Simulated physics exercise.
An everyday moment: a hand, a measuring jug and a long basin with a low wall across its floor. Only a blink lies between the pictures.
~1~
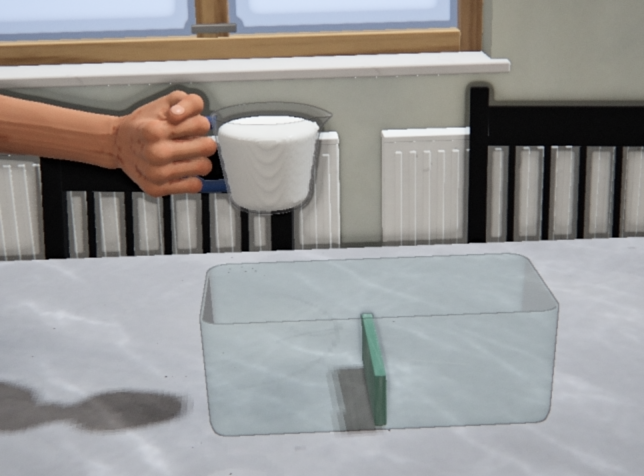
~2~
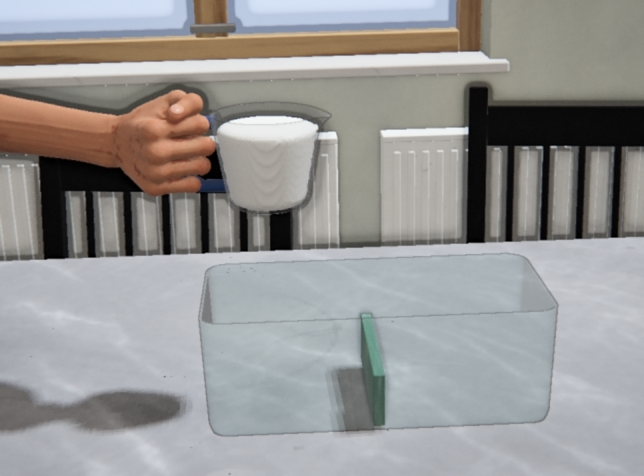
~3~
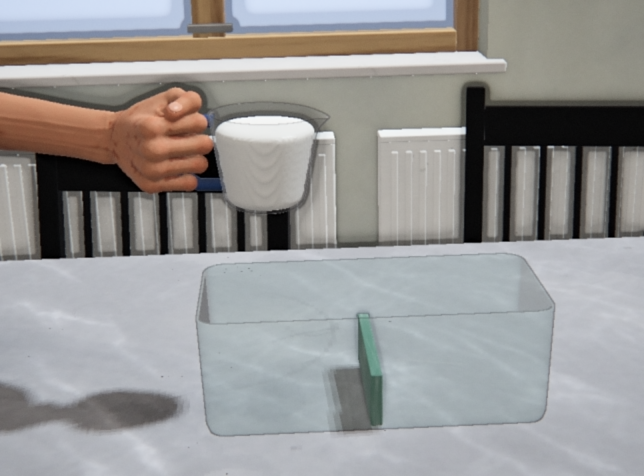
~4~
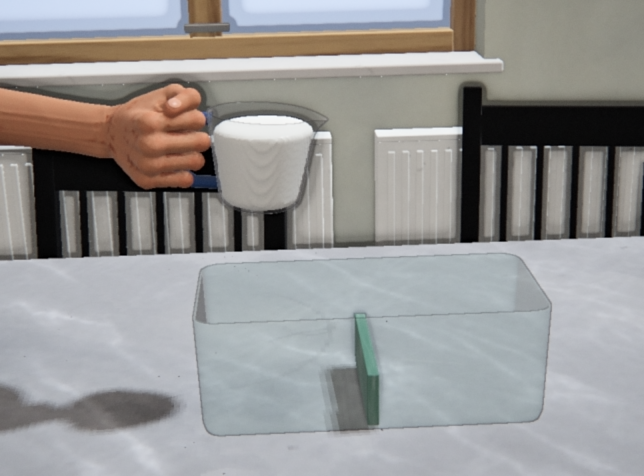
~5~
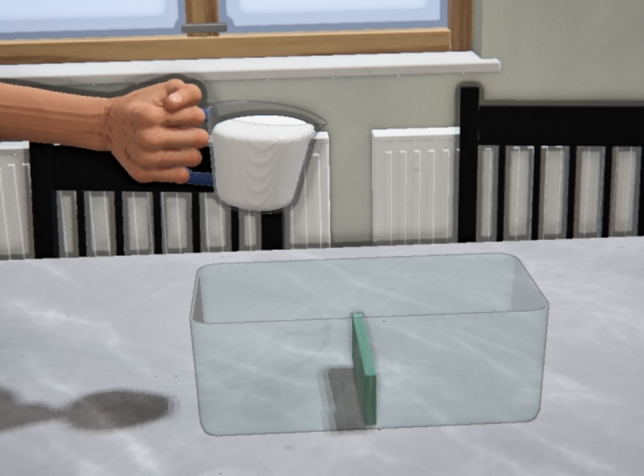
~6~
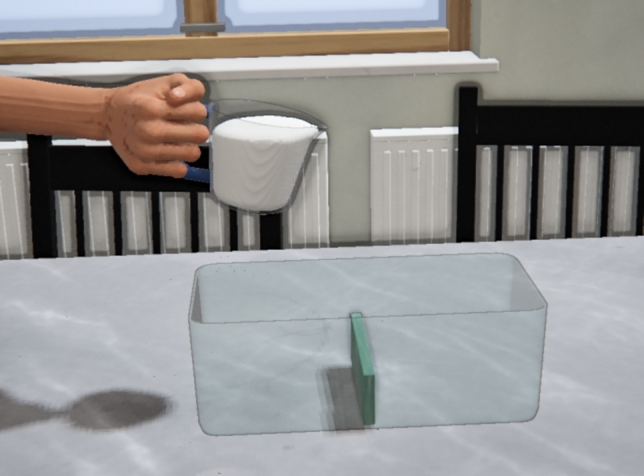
A hand holds a jug of white contents above a clear basin and slowly tilts it rightward.
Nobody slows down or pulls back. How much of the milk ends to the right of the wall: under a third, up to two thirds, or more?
The share right of the wall is more than two thirds.
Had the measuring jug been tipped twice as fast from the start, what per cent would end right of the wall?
It comes to 80 per cent or so.
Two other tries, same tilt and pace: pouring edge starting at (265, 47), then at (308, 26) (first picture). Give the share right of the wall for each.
Near 15 % and 80 %.
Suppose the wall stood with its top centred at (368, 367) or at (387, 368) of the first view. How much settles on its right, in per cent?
About 90 and 75 per cent.
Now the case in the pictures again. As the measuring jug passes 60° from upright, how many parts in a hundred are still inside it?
About 70 per cent.
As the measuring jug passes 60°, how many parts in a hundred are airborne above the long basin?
Roughly 20 in a hundred.
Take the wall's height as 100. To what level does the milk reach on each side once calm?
The left part 0 per cent, the right part 20.
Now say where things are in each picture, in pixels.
In the first frame, tilt 0°; pouring edge (332, 113); surface from (217, 128) to (318, 125); the long basin's rim runs from (205, 295) to (542, 282); the wall's top is at (373, 344).
In the second frame, tilt 0°; pouring edge (332, 114); surface from (216, 128) to (317, 125).
In the third frame, tilt 2°; pouring edge (330, 115); surface from (215, 127) to (315, 125).
In the fourth frame, tilt 4°; pouring edge (329, 118); surface from (213, 127) to (314, 126).
In the fifth frame, tilt 7°; pouring edge (328, 121); surface from (213, 128) to (314, 126).
In the sixth frame, tilt 11°; pouring edge (329, 126); surface from (213, 128) to (318, 127).
A moment on, the tilt is 60° and 68 per cent is still to pour, 0 is left of the wall and 12 right of it.
Next, the tilt is 94° and 13 per cent is still to pour, 2 is left of the wall and 72 right of it.
Then the tilt is 104° and 0 per cent is still to pour, 15 is left of the wall and 83 right of it.
Later the tilt is 104° and 0 per cent is still to pour, 16 is left of the wall and 83 right of it.
In the end 16 per cent lies left of the wall, 83 right of it and 1 outside.
